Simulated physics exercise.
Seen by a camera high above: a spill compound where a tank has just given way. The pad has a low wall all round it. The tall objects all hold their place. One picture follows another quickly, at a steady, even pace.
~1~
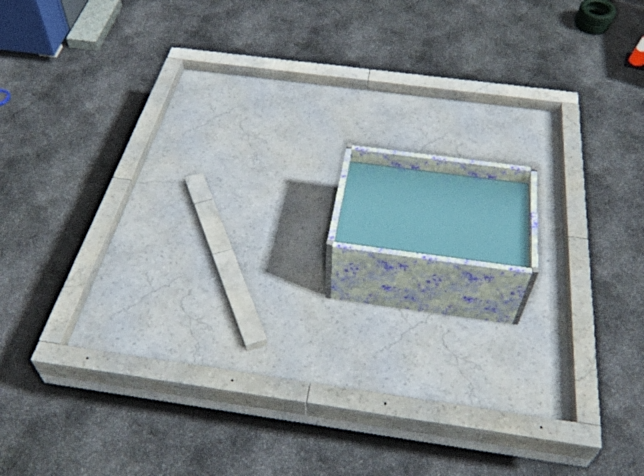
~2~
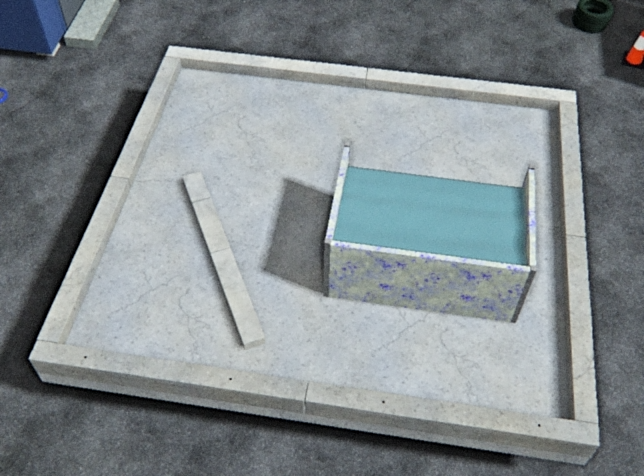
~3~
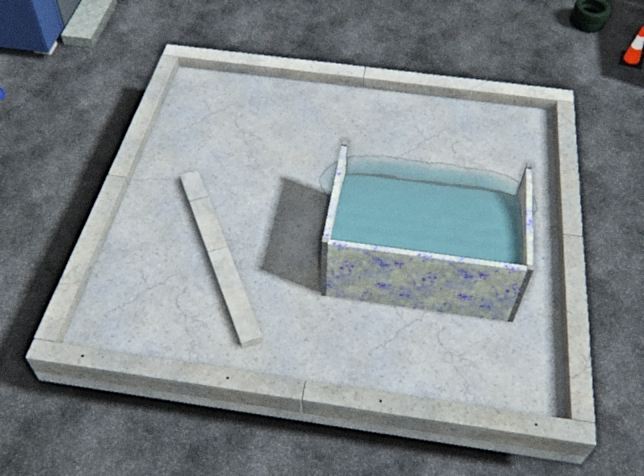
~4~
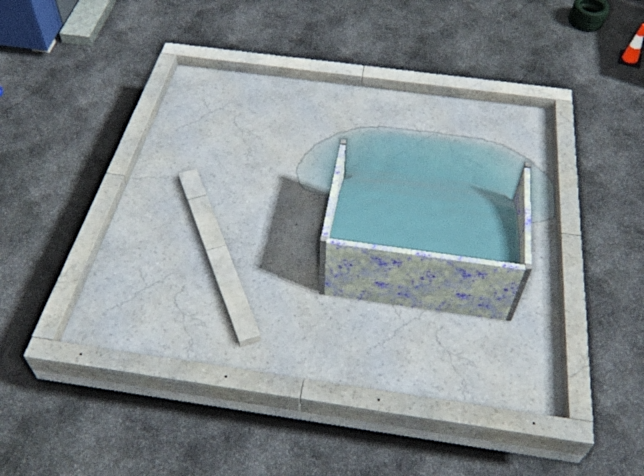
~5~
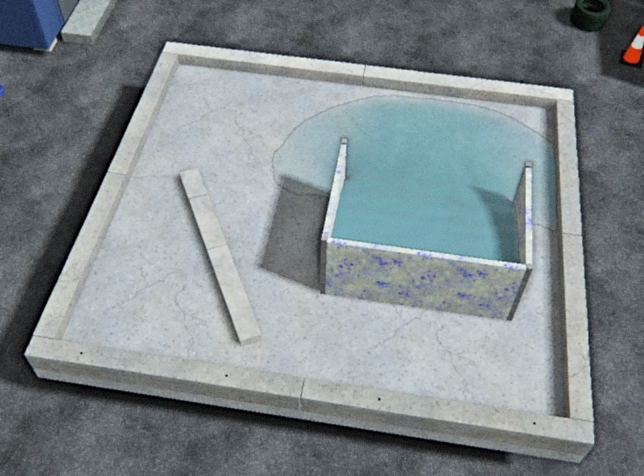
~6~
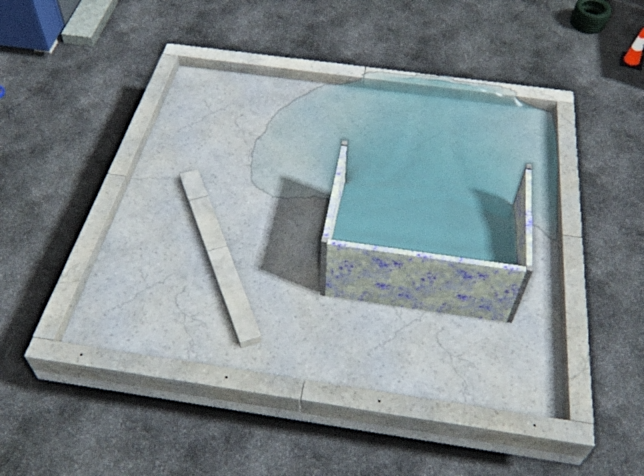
Teal water sits in an open rectangular tank on a walled pale pad, then pours out as the tank's far side disappears, spreading in a widening rounded sheet across the pad's upper right while a loose beam lies still.
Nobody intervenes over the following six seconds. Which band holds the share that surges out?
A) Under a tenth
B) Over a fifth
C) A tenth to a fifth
Over a fifth.
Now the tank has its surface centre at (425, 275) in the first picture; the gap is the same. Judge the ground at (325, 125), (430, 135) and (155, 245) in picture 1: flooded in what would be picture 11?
Taking the three spots as listed, I'd say flooding, then flooding, then no flooding.
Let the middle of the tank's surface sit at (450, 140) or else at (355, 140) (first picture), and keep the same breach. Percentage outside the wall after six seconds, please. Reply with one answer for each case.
Taking them in turn, it comes to about 46 per cent and then about 44 per cent.
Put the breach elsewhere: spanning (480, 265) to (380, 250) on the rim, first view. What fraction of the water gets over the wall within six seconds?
Around 34 percent.
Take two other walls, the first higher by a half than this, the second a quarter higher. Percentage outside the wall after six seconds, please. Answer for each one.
12 % then 22 %.
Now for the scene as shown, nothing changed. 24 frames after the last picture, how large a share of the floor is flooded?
That's roughly 70 per cent.
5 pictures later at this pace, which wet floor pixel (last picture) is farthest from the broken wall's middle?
The front tops out at about (202, 76).
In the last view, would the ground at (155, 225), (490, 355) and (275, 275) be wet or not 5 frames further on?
First spot high and dry, second spot high and dry, third spot high and dry.
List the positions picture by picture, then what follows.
The first frame shows still water in the open tank at (435, 210).
In the second frame, the front is at a hidden place, out from the gap on the open tank's far side.
In the third frame, water pours out on the open tank's far side and has run to (332, 172).
In the fourth frame, water pours out on the open tank's far side and has run to (542, 178).
In the fifth frame, water pours out on the open tank's far side and has run to (331, 113).
In the sixth frame, the front is at (333, 86), out from the gap on the open tank's far side.
A moment on, water covers 35 % of the floor; the low wall has let 1 % over.
Next, water covers 40 % of the floor; the low wall has let 8 % over.
Then, water covers 45 % of the floor; the low wall has let 27 % over.
Later, water covers 60 % of the floor; the low wall has let 30 % over.
In the end, water covers 80 % of the floor; the low wall has let 30 % over.
